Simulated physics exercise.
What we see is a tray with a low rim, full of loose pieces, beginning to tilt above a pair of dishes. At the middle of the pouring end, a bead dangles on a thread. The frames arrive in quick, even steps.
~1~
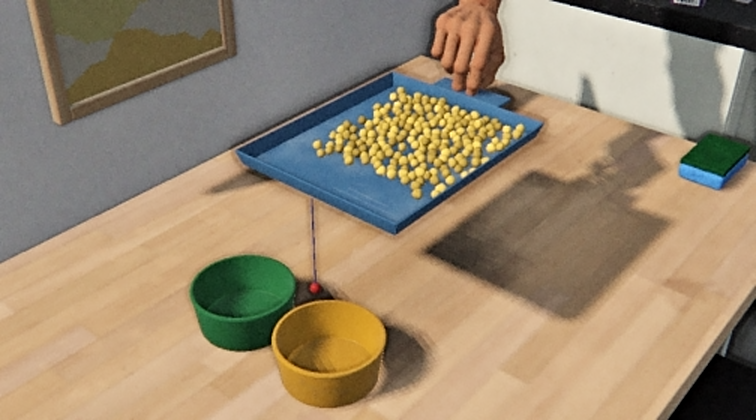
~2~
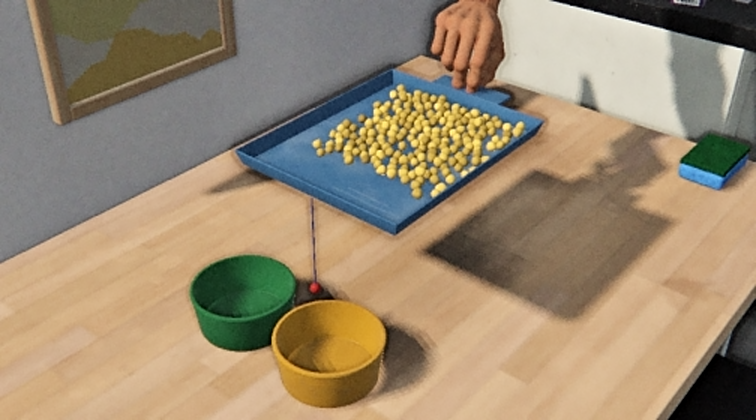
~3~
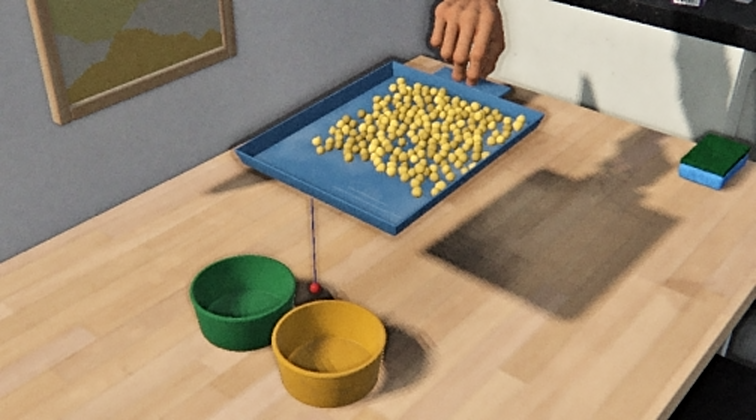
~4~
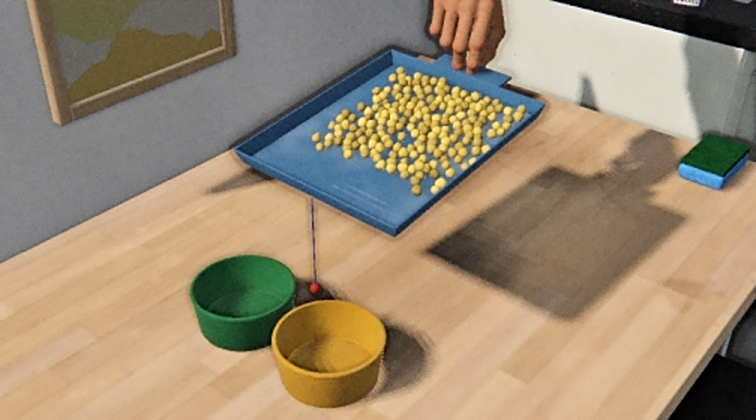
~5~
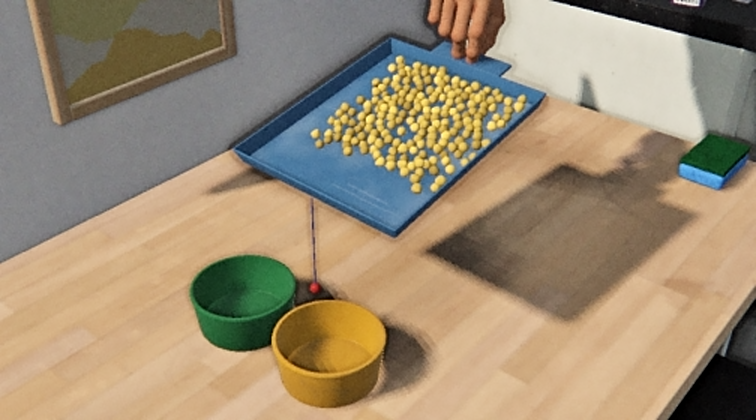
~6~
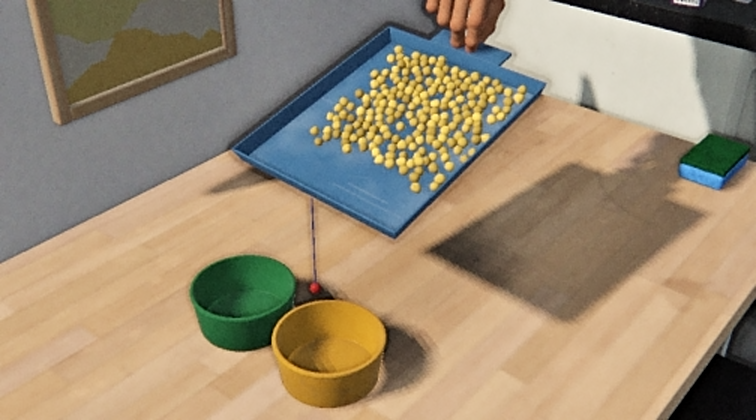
The clip shows a hand at the far end of a blue tray of small yellow balls, above a green dish and a yellow dish; the tray's far end gradually rises, its near edge dipping slightly at the right corner.
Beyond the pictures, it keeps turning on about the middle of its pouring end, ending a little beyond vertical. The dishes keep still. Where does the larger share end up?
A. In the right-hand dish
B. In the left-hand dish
A.
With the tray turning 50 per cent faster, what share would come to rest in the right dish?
I'd put it near 60 per cent.
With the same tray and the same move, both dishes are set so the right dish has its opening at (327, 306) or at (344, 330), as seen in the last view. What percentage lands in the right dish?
Roughly 20% on the first try and 60% on the second.
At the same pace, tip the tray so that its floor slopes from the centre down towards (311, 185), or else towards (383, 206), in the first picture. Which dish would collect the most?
Try 1: The left-side dish; try 2: The right-side dish.
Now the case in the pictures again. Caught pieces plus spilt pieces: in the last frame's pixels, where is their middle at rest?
(328, 378).
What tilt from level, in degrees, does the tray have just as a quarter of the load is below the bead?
Roughly 90 degrees.
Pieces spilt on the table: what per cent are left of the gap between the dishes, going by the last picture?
Around 30 per cent, I reckon.
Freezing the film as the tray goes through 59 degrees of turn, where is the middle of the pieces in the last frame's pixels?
Roughly at (354, 184).
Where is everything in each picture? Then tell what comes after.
The first picture shows corners of the pouring end near (243, 150) and (395, 220), level; middle of the load near (422, 140), puffed corn balls; left dish near (206, 325); right dish near (292, 380); bead on its thread near (316, 288).
The second picture shows corners of the pouring end near (242, 150) and (395, 220), level; middle of the load near (422, 138).
The third picture shows corners of the pouring end near (242, 149) and (395, 221), tipped barely, lowest at the right corner; middle of the load near (422, 134).
The fourth picture shows corners of the pouring end near (241, 149) and (394, 223), tipped a little, lowest at the right corner; middle of the load near (422, 127).
The fifth picture shows corners of the pouring end near (241, 148) and (394, 224), tipped a little, lowest at the right corner; middle of the load near (422, 120).
The sixth picture shows corners of the pouring end near (240, 148) and (393, 226), tipped a little, lowest at the right corner; middle of the load near (421, 114); left dish near (206, 325); right dish near (292, 380).
Shortly afterwards, tray tipped steeply; all but a few on the tray; only a few in the right dish; only a few outside both; only a few in the air.
Next, tray tipped right over; a little on the tray; near half in the right dish; a little in the left dish; near a quarter outside both; near a quarter in the air.
Some moments later, tray tipped past a quarter turn; near two thirds in the right dish; a little in the left dish; near a quarter outside both.
In the end, tray tipped past a quarter turn; near two thirds in the right dish; a little in the left dish; near a quarter outside both.
